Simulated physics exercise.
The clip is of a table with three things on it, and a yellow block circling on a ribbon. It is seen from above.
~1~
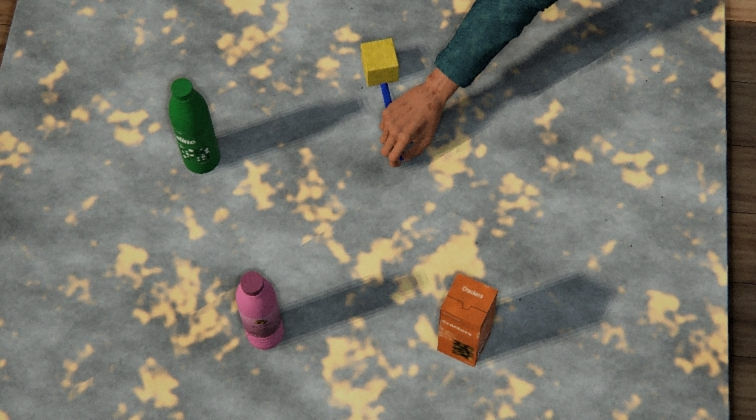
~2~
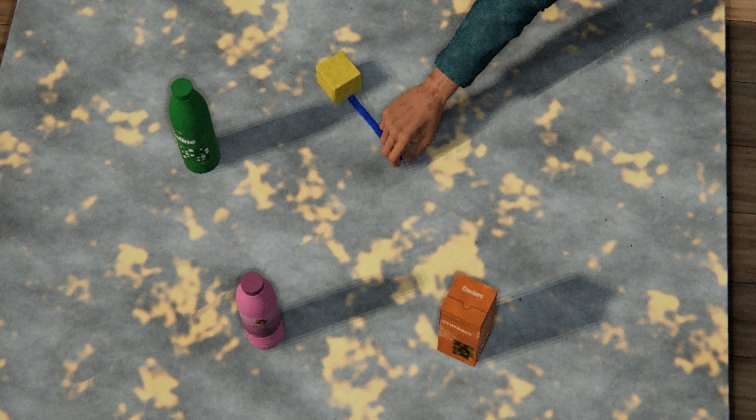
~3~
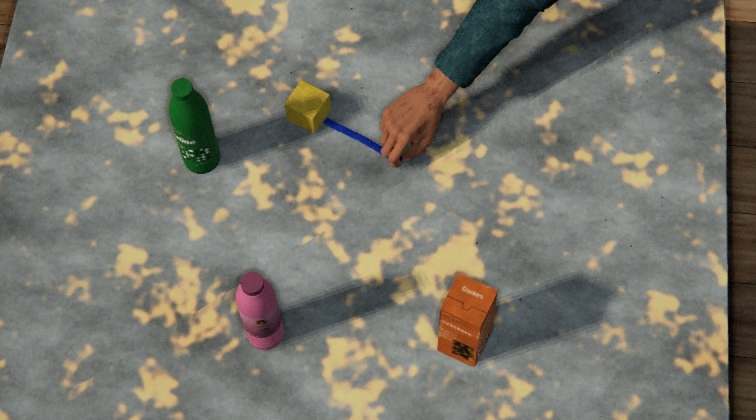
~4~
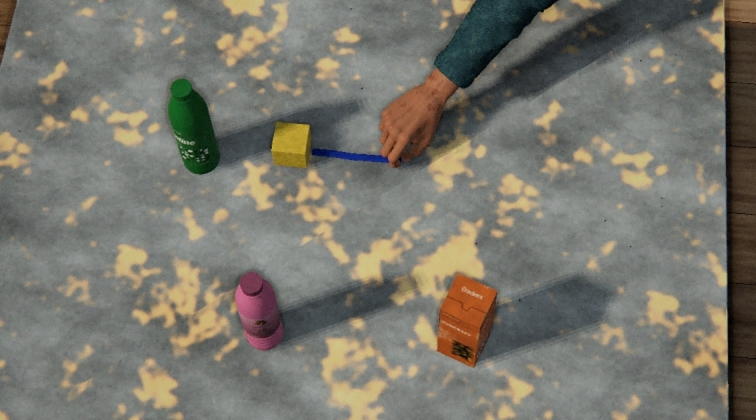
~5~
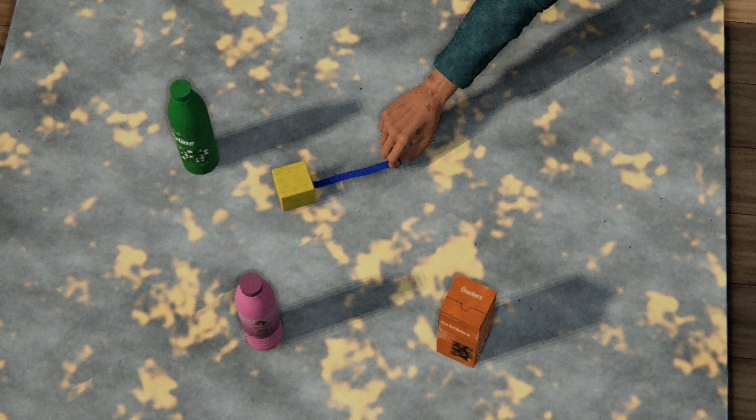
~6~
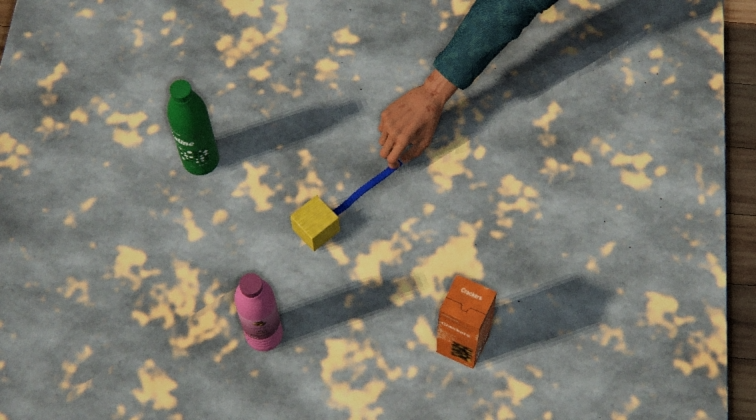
A hand in a teal sleeve held a blue ribbon and swung a yellow block anticlockwise around it, past the green bottle's right side, while the two bottles and the orange carton stayed still.
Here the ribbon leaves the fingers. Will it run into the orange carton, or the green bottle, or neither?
The orange carton is struck; the green bottle remains clear.
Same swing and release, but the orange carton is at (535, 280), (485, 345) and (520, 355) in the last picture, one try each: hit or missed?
First try: It is spared; second try: It is struck; third try: It takes a knock.
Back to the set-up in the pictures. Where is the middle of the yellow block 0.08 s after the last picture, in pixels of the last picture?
At about (384, 277).
Then, 0.08 s after the last picture, block near (384, 277).
Then, 0.20 s after the last picture, block near (456, 332); orange carton pushed aside.
At rest, block near (476, 348); orange carton knocked over. The orange carton gets hit and the green bottle escapes it.
